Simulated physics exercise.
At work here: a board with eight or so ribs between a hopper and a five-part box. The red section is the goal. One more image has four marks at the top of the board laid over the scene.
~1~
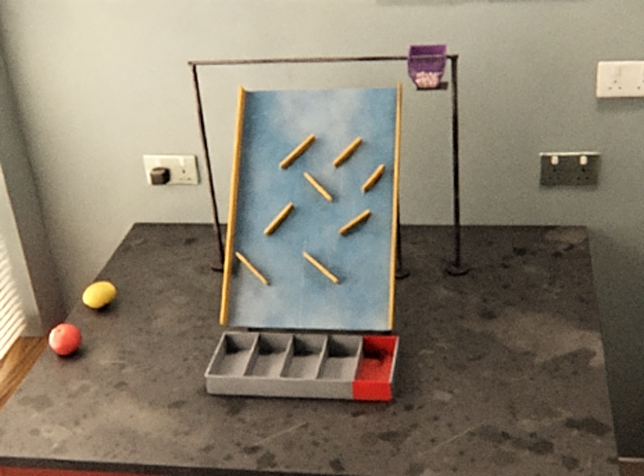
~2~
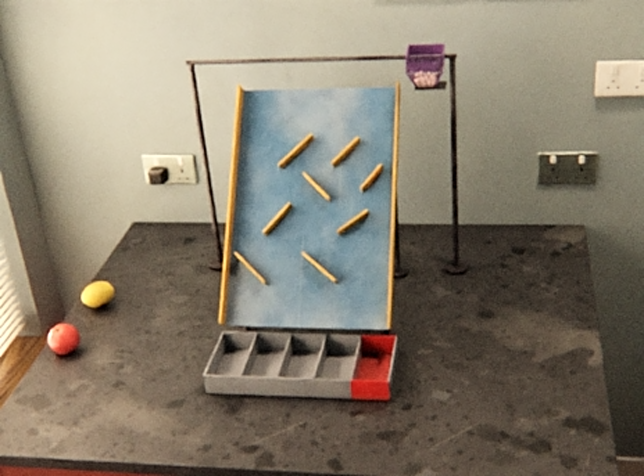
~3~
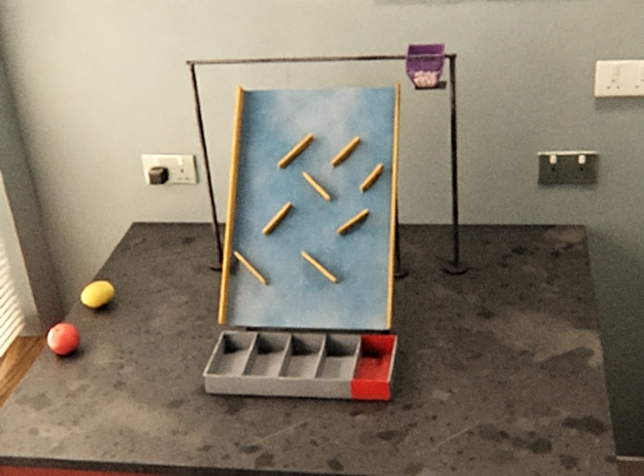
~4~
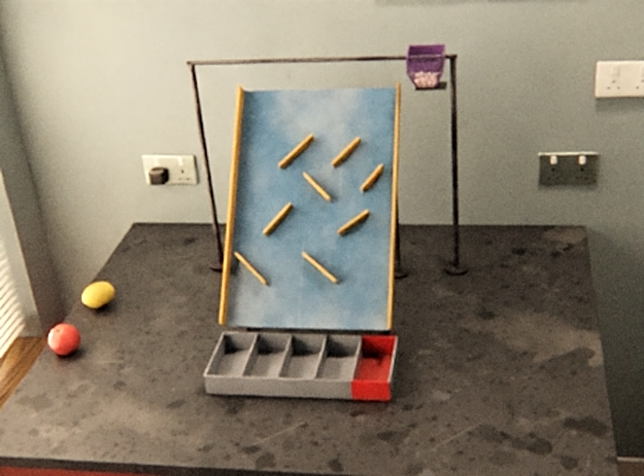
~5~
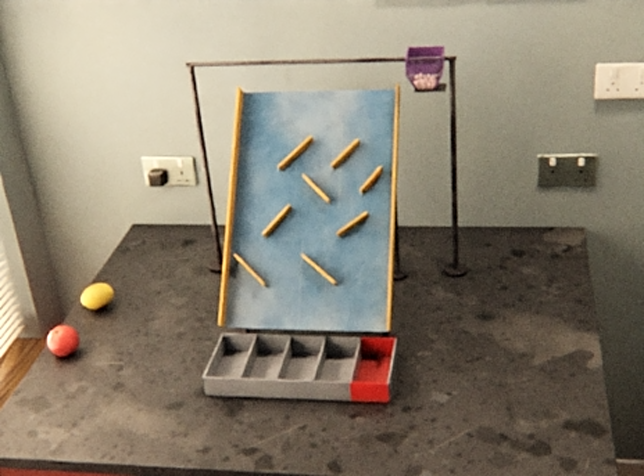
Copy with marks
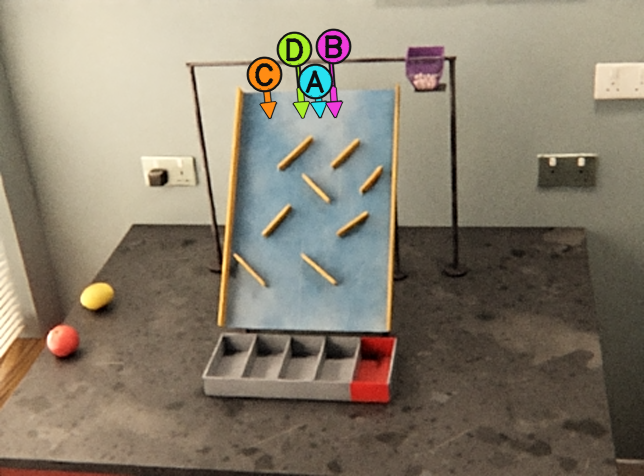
A blue board with yellow ribs stands motionless behind a grey and red box.
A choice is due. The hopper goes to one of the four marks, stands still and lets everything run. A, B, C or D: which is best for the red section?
B beats the others.
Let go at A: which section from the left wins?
It is the fifth one.
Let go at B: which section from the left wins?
The fifth.
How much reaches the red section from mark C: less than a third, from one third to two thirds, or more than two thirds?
Mark C gives less than a third.
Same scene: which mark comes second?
Mark A.
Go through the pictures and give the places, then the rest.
In the first frame, hopper at (428, 79), sugar pearls, door shut.
In the second frame, ribs (278, 165) to (311, 134), (332, 163) to (358, 137), (303, 173) to (329, 198).
In the third frame, ribs (361, 188) to (381, 164), (263, 232) to (290, 202), (337, 231) to (367, 210).
In the fourth frame, ribs (236, 253) to (264, 283), (303, 253) to (336, 281).
In the fifth frame, red section at (369, 391), number 5 of 5 from the left.
On the marked copy, mark A meets the board at (319, 111); mark B meets the board at (334, 111); mark C meets the board at (269, 112); mark D meets the board at (302, 112).
With A, about a third in the red section, a small part in other sections, about half outside the box.
With B, about two thirds in the red section, a small part in other sections, about a quarter outside the box.
With C, none in the red section, about two thirds in other sections, about a third outside the box.
With D, a stray few in the red section, about half in other sections, about half outside the box.
